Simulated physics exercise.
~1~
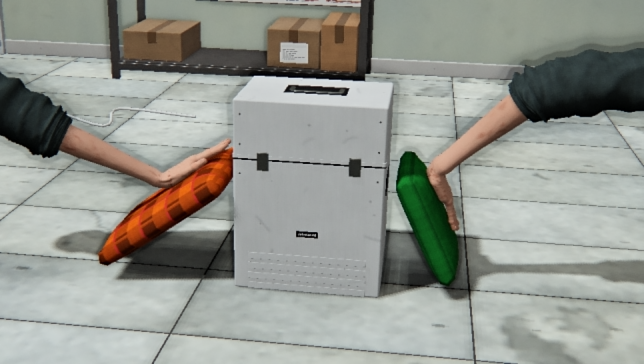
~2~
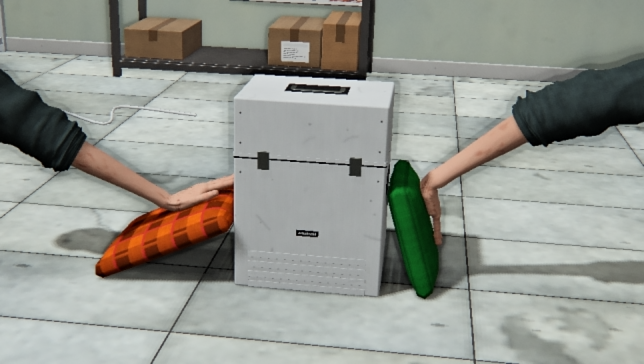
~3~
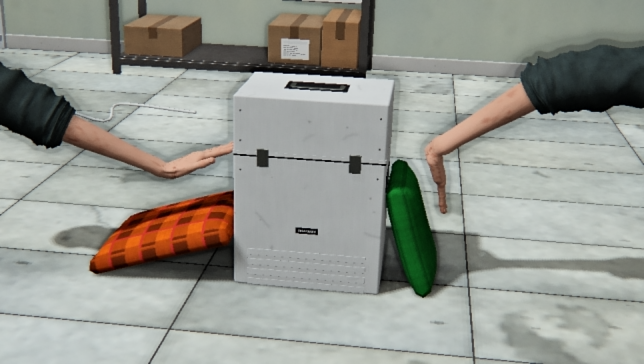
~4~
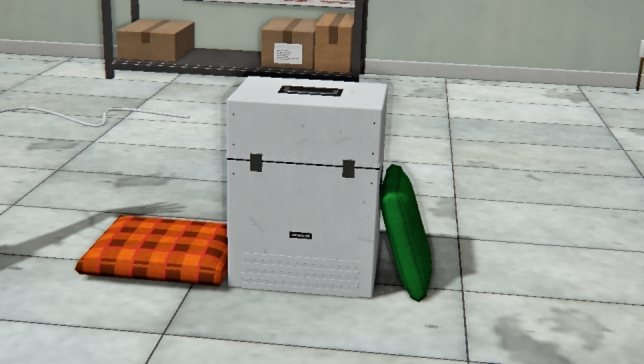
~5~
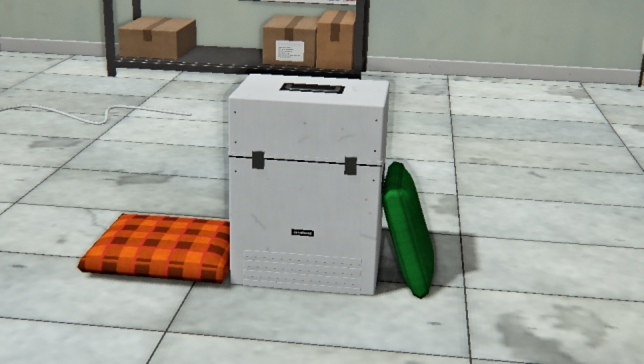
An orange checkered cushion and a green soft bag were leaned by two hands against opposite sides of a white chest, and once the hands drew away, the cushion on the left slumped flat to the floor while the bag stayed propped up.
